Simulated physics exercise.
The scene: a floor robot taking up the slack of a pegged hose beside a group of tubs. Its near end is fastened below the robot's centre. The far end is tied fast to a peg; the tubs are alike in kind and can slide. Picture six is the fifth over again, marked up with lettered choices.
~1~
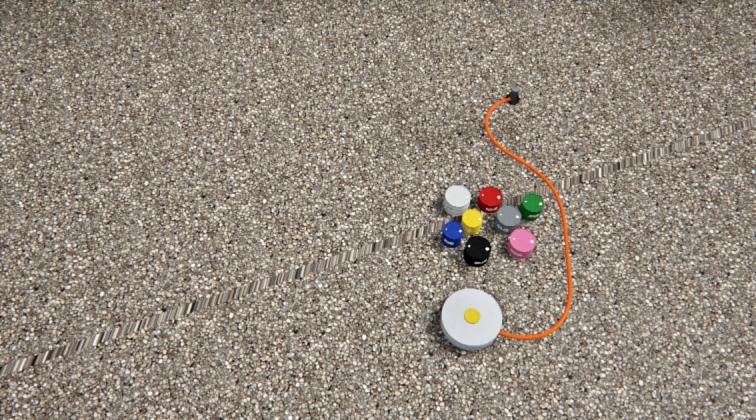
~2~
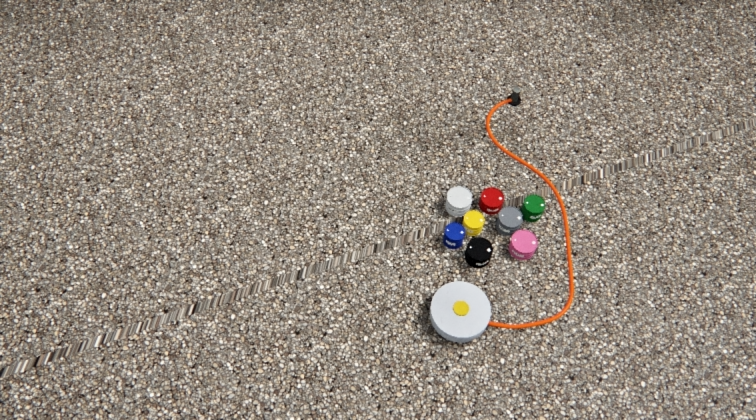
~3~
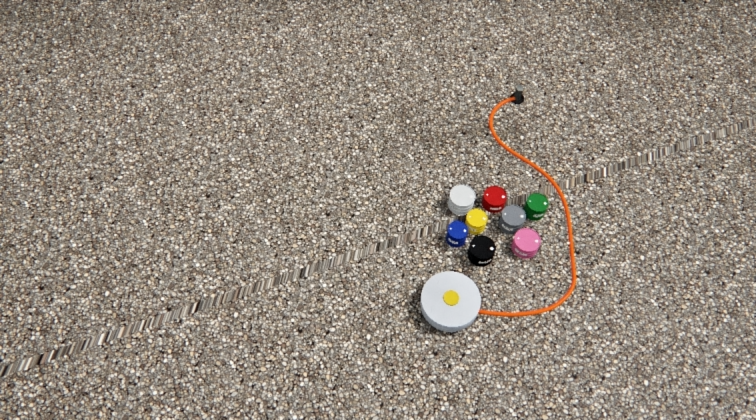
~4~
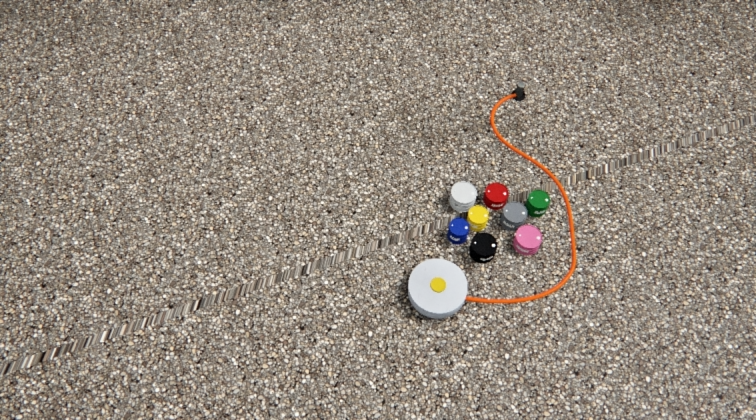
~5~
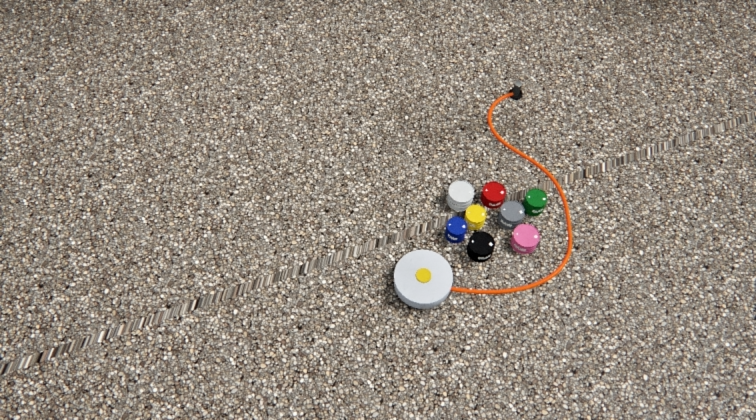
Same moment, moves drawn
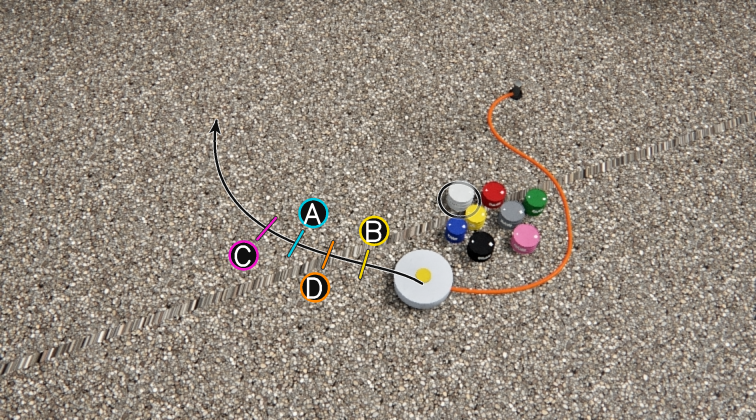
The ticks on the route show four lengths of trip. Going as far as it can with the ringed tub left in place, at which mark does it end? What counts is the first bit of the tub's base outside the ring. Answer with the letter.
Up to mark A.
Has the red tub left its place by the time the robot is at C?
Yes.
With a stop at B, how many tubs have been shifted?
The count is none.
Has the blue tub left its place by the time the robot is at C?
Yes.
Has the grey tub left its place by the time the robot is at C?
Yes.
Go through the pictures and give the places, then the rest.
White tub (457, 200); red tub (490, 200); pink tub (521, 244), in the first picture.
Robot (460, 312); blue tub (454, 236), in the second picture.
Robot (450, 302); black tub (482, 251), in the third picture.
Robot (437, 289); yellow tub (477, 219), in the fourth picture.
Robot (423, 280); white tub (460, 196); red tub (493, 195); pink tub (525, 239), in the fifth picture.
On the marked copy, A at (296, 243); B at (364, 264); C at (267, 229); D at (328, 255); the ring at (460, 200); the route from (422, 284) via (267, 229) to (216, 121).
Taking A. A third of the way, robot (378, 263); white tub (460, 196).
Two thirds of the way, robot (332, 252); white tub (460, 196).
When it is over, robot (295, 239); grey tub (507, 210); white tub (460, 196); pink tub (495, 228); blue tub (451, 228); green tub (513, 191); black tub (472, 237); the white tub is still in its ring.
As for the rest, B is safe but short; C drags the ringed tub to (452, 182); D is safe but short.
